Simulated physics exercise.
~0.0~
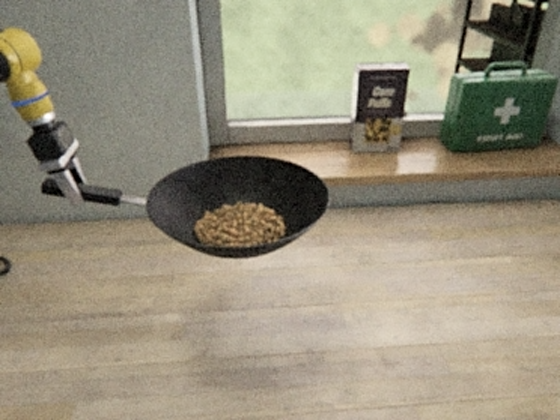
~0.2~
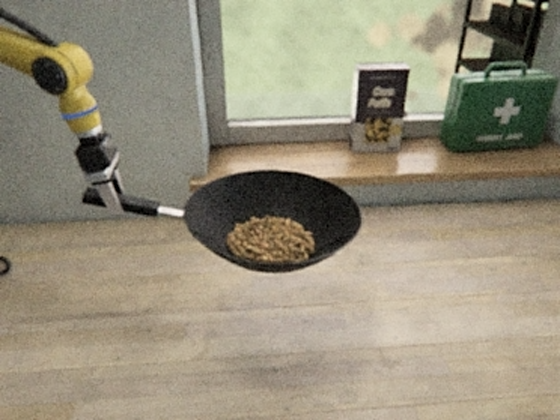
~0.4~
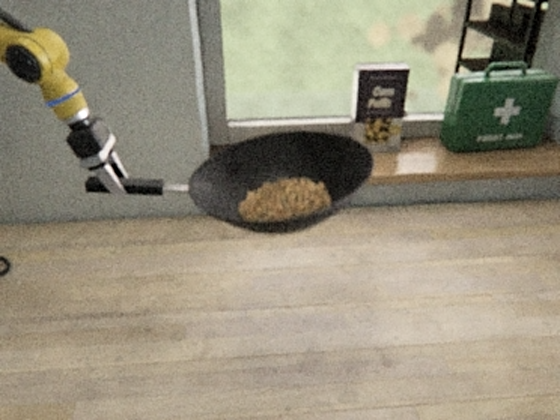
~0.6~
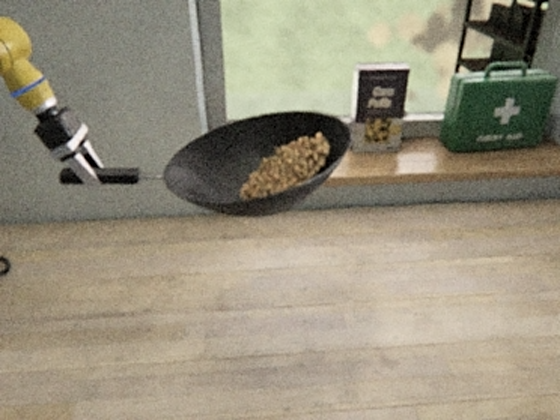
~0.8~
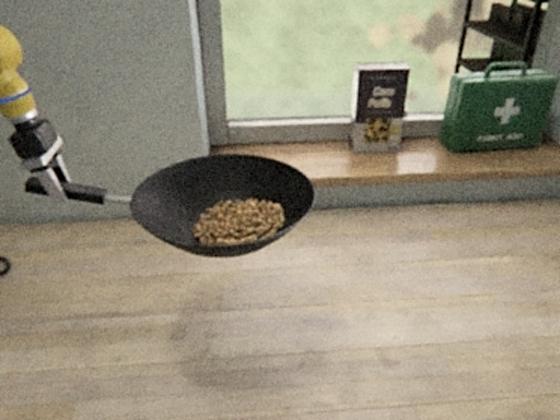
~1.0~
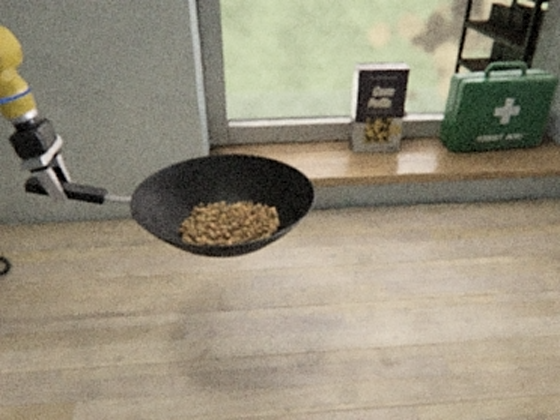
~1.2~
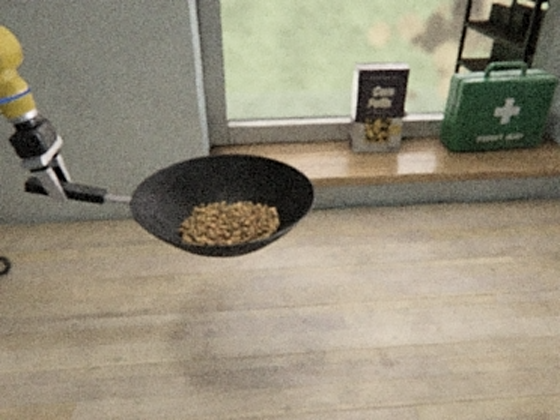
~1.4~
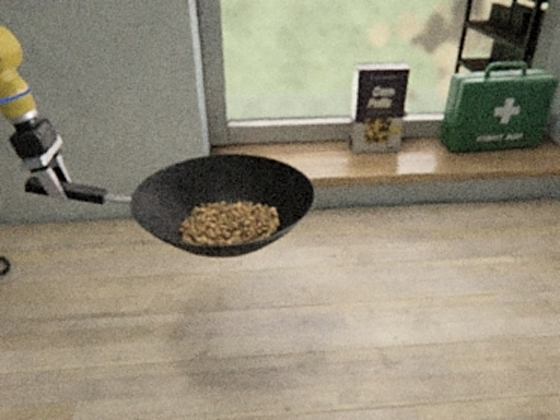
A robot arm swings a wok of chickpeas right, tosses them while drawing back, then stops.
